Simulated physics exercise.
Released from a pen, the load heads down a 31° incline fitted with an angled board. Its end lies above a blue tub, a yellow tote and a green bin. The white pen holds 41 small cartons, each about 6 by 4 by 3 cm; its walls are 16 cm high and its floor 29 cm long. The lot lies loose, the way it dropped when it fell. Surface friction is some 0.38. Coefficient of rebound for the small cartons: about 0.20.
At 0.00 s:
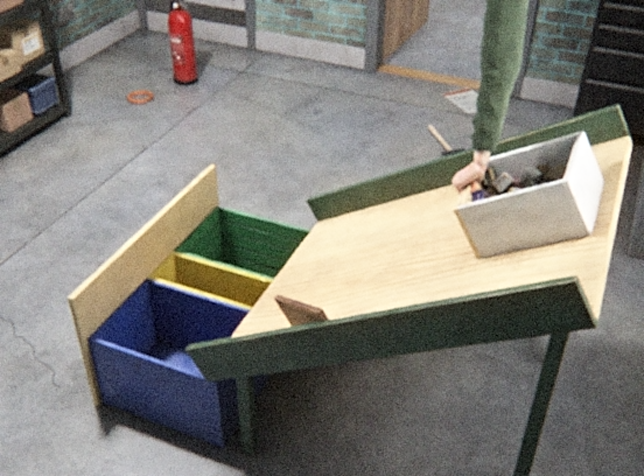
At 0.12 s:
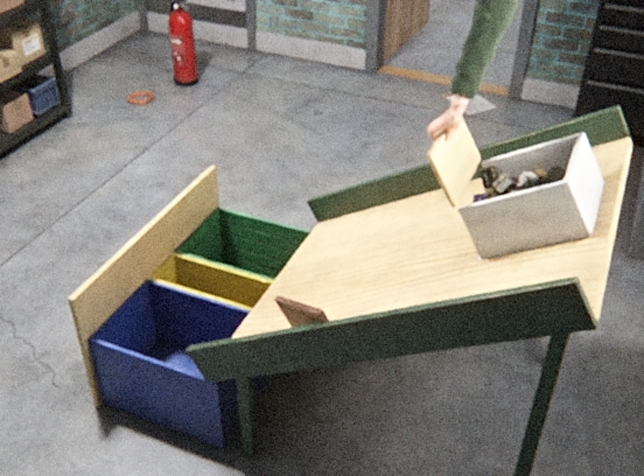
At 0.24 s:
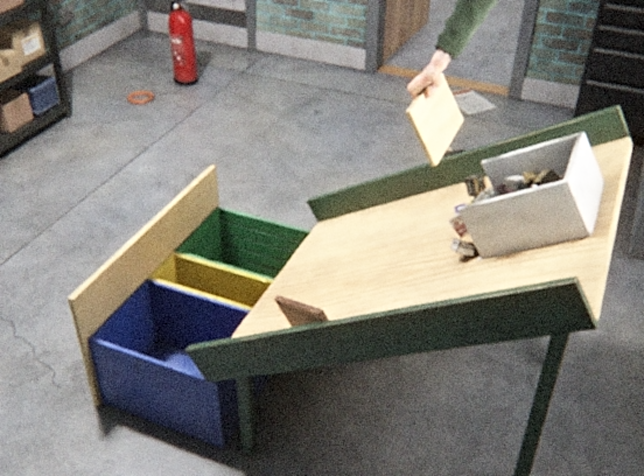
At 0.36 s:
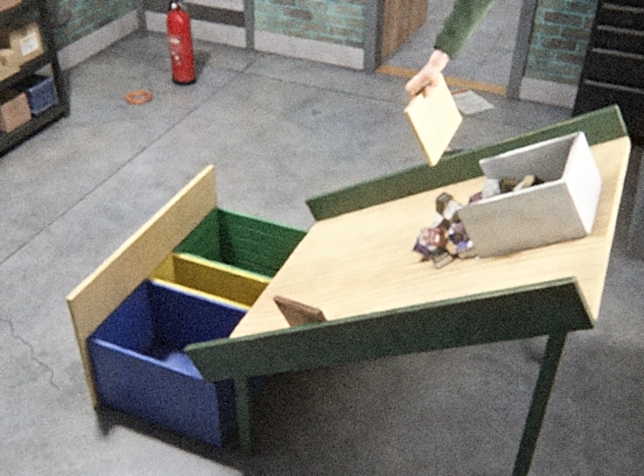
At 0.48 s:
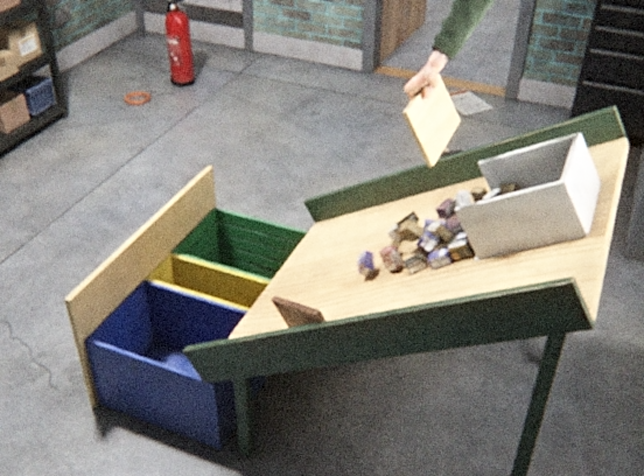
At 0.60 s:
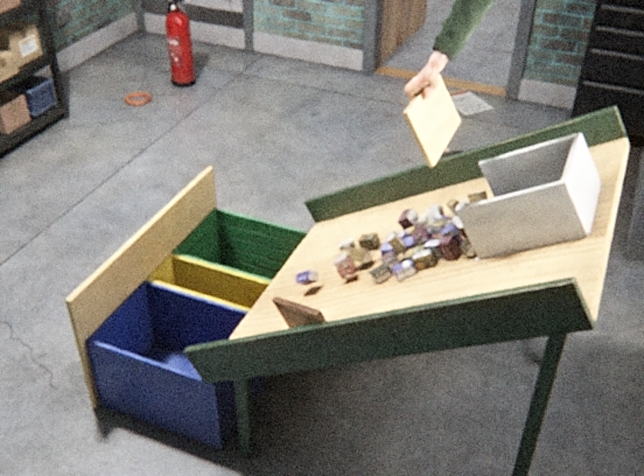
A hand in a green sleeve lifts the wooden end panel away from a white box at the top right of a sloping board, then holds it still while small dark, brown and purplish pieces slide down leftward, spreading loosely. Green rails edge the pale board, with a small brown block near its lower end beside blue, yellow and green bins. The steady, raised view shows a grey-floored workshop with a red extinguisher behind.
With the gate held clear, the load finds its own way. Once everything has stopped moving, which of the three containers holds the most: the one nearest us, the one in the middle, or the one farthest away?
I reckon the one between fills up most.
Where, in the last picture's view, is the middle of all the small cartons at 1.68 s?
Roughly at pixel (190, 321).
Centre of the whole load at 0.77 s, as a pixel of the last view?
Near pixel (378, 248).
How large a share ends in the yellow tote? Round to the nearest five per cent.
Near 55 in a hundred.
After 0.77 s, 1 still in the white pen, 38 on the slope and 2 in the air.
After 0.99 s, 3 in the blue tub, 4 in the yellow tote, 1 in the green bin, 27 on the slope and 6 in the air.
After 1.29 s, 6 in the blue tub, 18 in the yellow tote, 10 in the green bin, 4 on the slope and 3 in the air.
Final count (at 1.68 s), 6 in the blue tub, 22 in the yellow tote and 13 in the green bin.
